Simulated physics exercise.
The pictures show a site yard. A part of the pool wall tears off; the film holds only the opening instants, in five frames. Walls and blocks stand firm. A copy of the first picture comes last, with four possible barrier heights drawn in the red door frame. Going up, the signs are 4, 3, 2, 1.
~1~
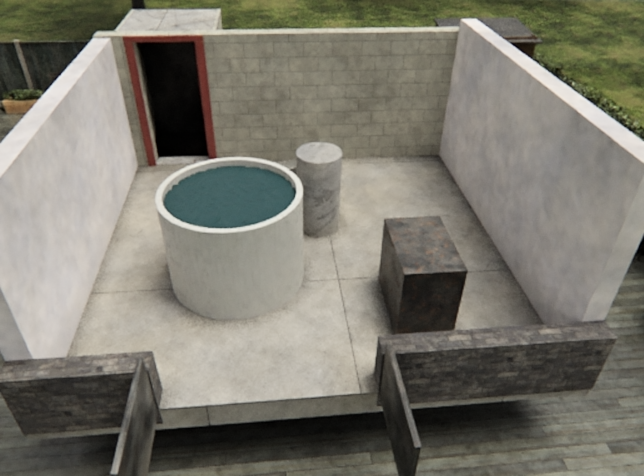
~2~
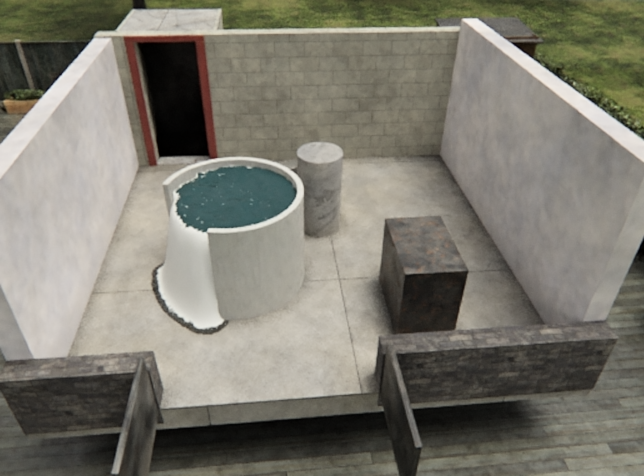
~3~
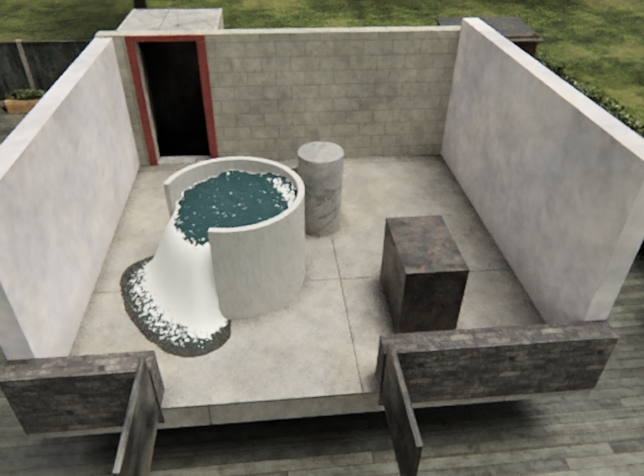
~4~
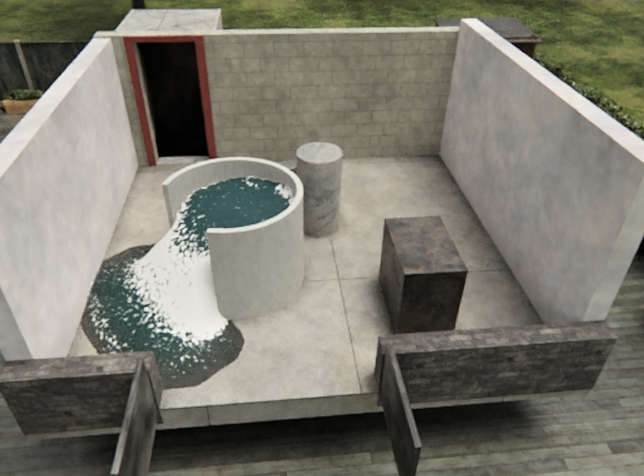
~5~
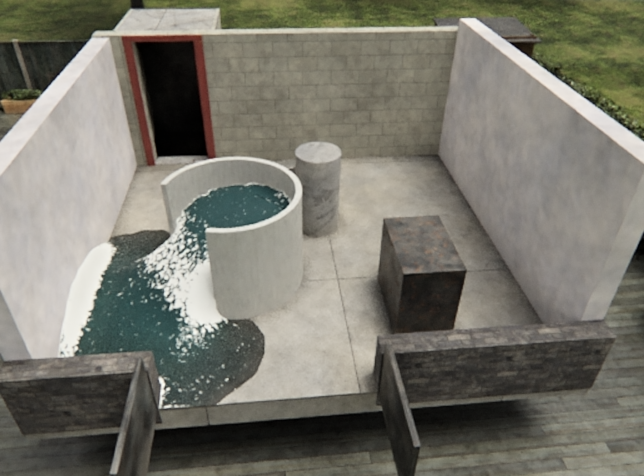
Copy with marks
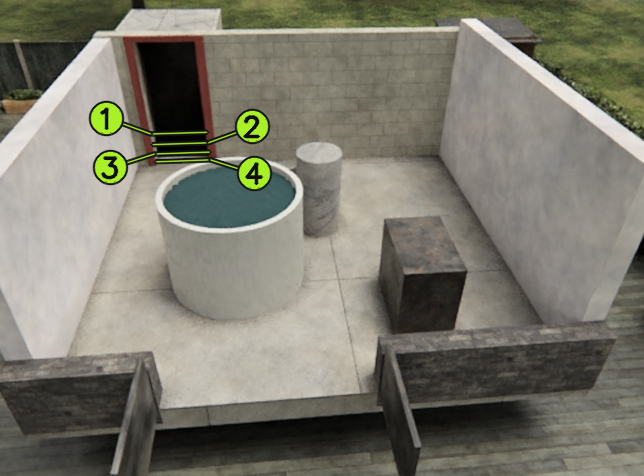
Water pouring through a gap in a round white pool's side, foaming and spreading across the pale floor of a walled yard.
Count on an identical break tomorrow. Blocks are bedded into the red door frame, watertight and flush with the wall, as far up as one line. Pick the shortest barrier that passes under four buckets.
Line 3 just does it.
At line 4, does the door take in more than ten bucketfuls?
Yes.
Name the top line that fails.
It is 4.
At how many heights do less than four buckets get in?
Three of them.
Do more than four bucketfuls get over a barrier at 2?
No.
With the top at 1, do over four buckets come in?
No, that is safe.
On the marked copy, 1 at (179, 133); 2 at (180, 143); 3 at (182, 153); 4 at (183, 160); from the bottom up 4, 3, 2, 1.
With 1, nothing gets over.
With 2, nothing gets over.
With 3, a splash gets over, under a bucket.
With 4, some 20 bucketfuls get in.
